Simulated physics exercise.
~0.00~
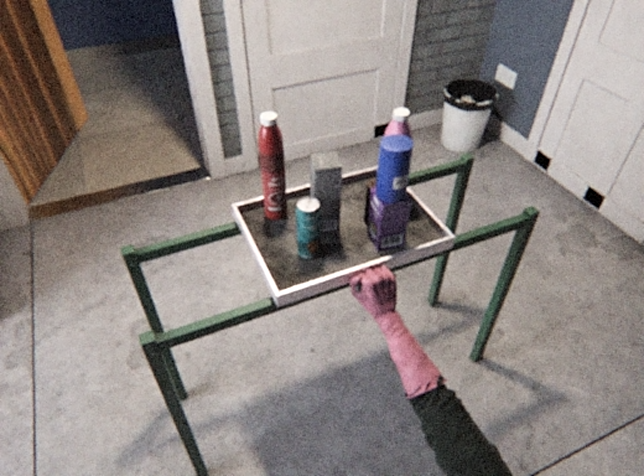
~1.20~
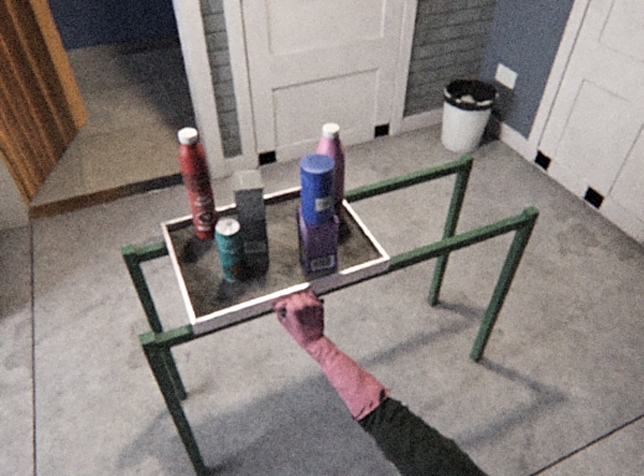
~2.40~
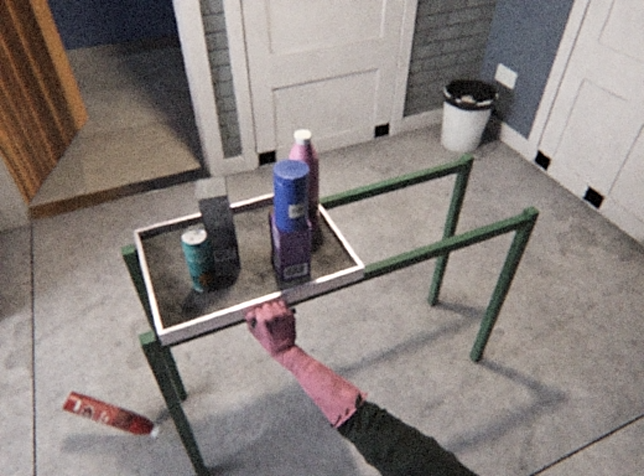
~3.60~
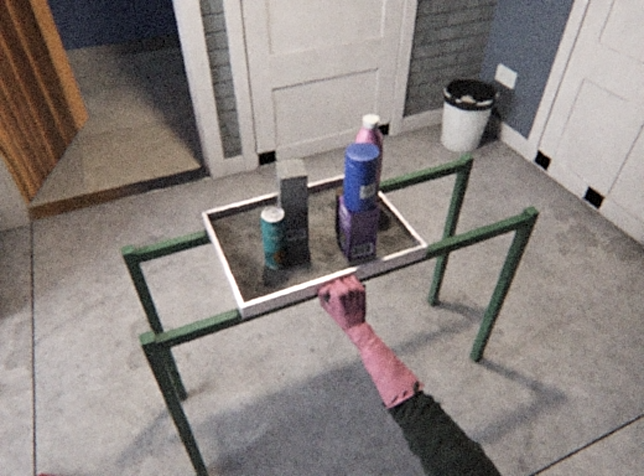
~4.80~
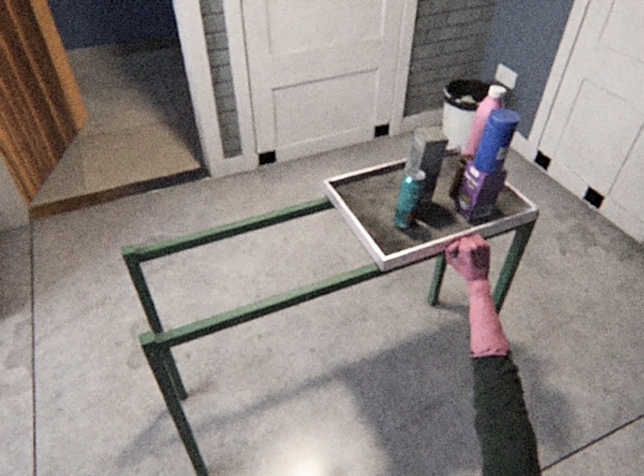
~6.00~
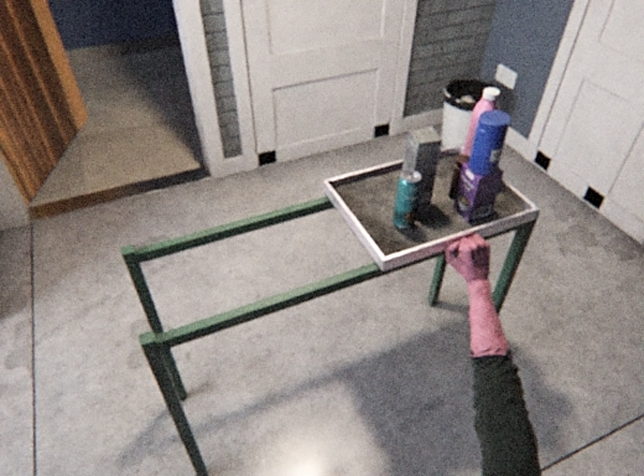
In a grey-floored room, a pink-gloved hand slides a tray of containers left, the red bottle falling off, then right, others staying aboard.
